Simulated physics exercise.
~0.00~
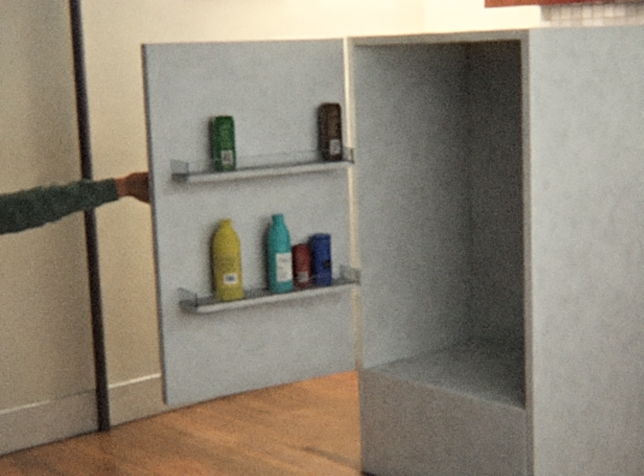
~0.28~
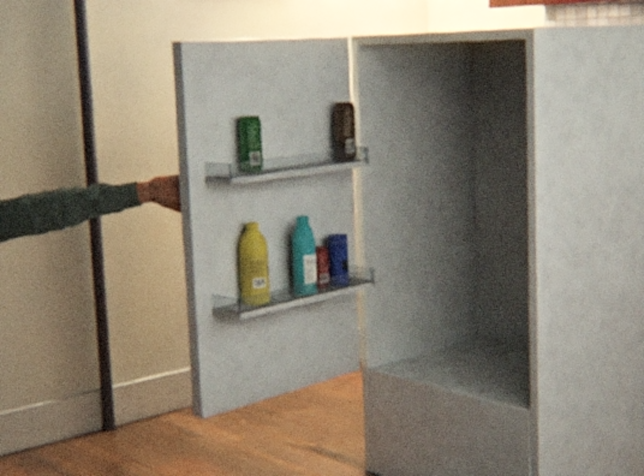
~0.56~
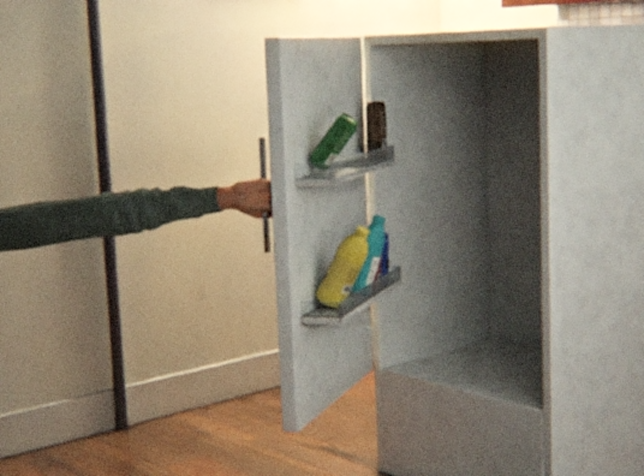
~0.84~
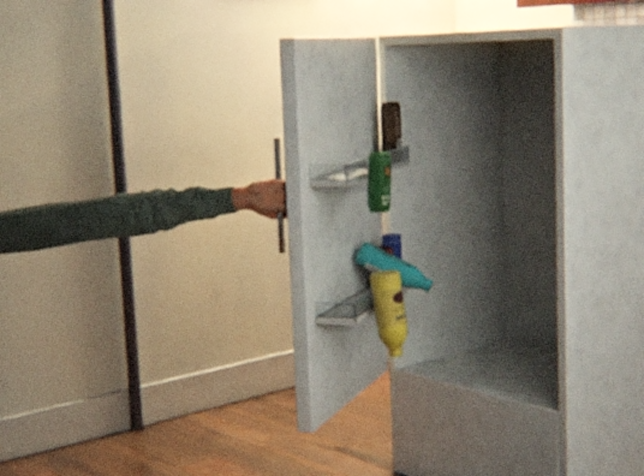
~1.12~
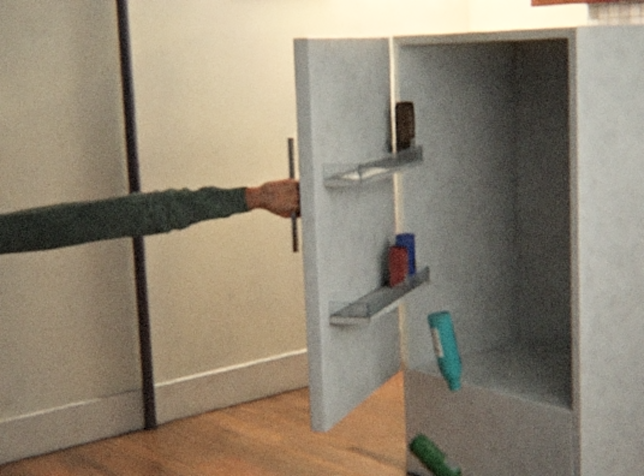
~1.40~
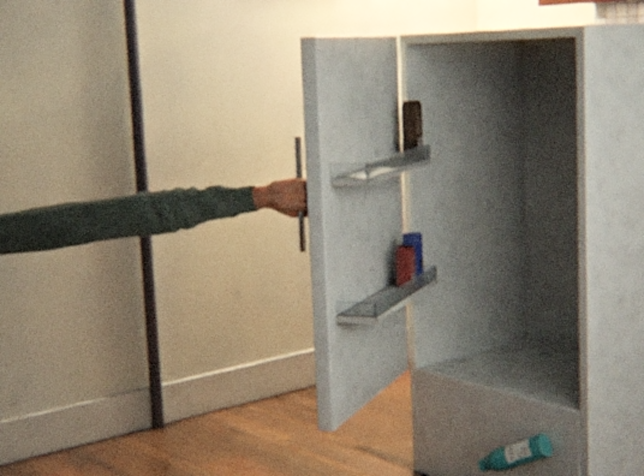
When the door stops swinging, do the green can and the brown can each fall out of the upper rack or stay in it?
The green can tips over and falls out of the upper rack, while the brown can stays upright in it.
In the video, a hand swings a pale cabinet's racked door partway closed, then holds it still as the green can, yellow bottle and turquoise bottle tip and tumble off. The brown can, red can and blue jar stay upright on the racks.
